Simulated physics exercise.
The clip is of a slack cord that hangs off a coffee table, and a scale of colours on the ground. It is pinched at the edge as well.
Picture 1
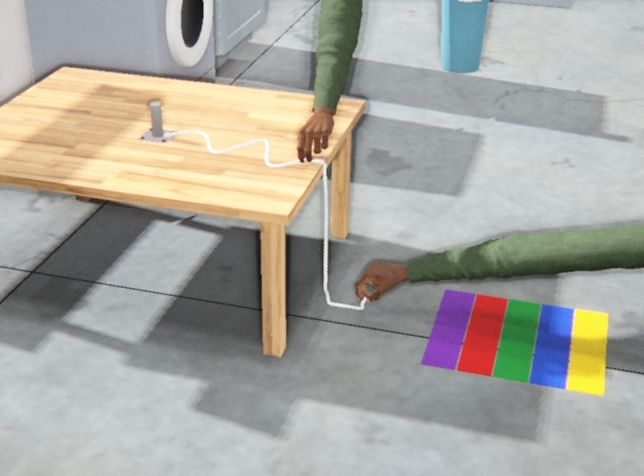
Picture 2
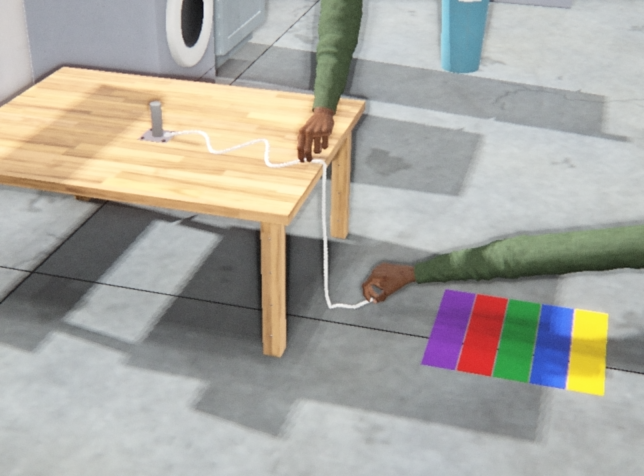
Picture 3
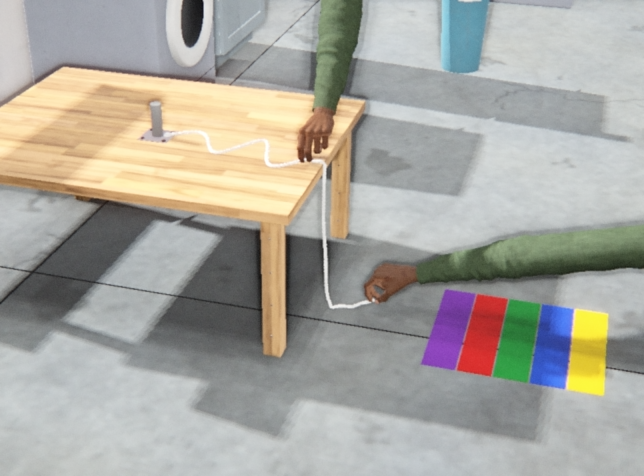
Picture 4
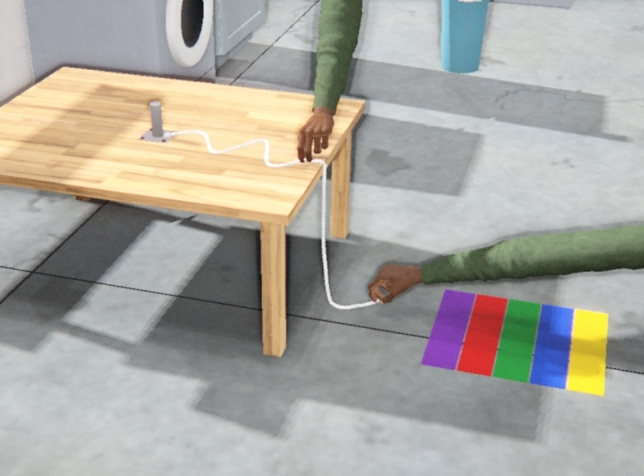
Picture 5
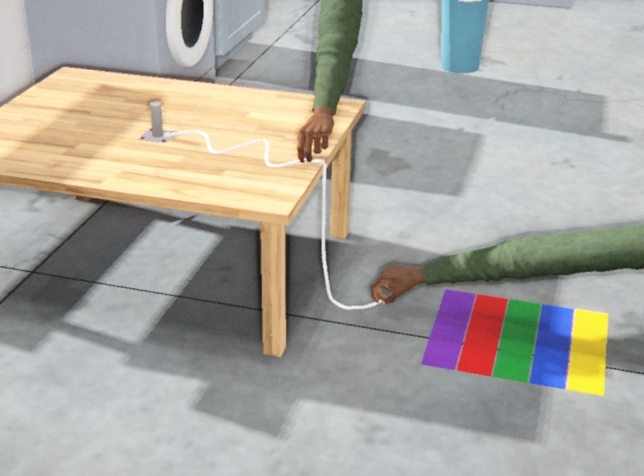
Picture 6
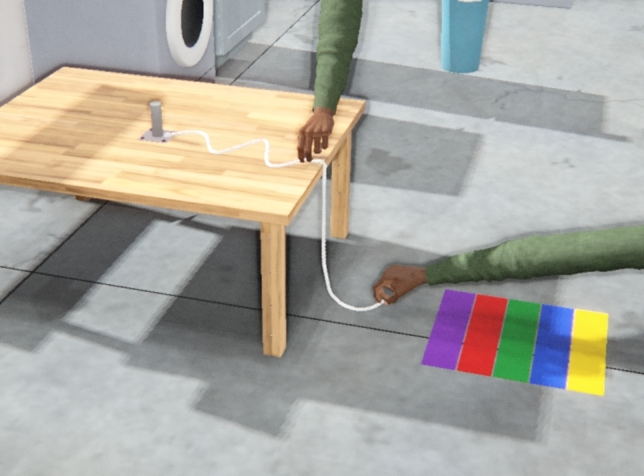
A hand pinched a white cord at the edge of a wooden table while another hand near the floor drew the hanging end slightly right, toward a strip of coloured bands.
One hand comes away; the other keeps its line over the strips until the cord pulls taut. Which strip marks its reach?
Over yellow.
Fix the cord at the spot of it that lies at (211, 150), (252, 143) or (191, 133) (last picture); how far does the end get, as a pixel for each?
In that order: (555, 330), (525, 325) and (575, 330).
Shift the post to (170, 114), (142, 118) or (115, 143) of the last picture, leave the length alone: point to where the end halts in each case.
In that order: (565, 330), (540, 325) and (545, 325).
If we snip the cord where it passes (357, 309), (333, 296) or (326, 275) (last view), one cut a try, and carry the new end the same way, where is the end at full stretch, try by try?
Near (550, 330), (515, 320) and (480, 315).
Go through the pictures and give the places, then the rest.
In the first picture, end (365, 298); purple (442, 352); red (478, 358); green (513, 364); blue (550, 370); yellow (587, 376).
In the second picture, end (372, 299); cord through (198, 133) (232, 150) (267, 155) (316, 162) (324, 223) (326, 288).
In the third picture, end (374, 300).
In the fourth picture, end (378, 301); cord through (198, 133) (232, 150) (267, 155) (316, 162) (323, 223) (327, 288).
In the fifth picture, end (381, 301).
In the sixth picture, end (383, 301); cord through (198, 133) (232, 150) (267, 155) (316, 162) (324, 223) (329, 288).
Soon after, end near (515, 322); over green.
After that, end near (559, 329); over blue.
At the stop, end near (586, 334); over yellow. The end stops over the yellow strip.
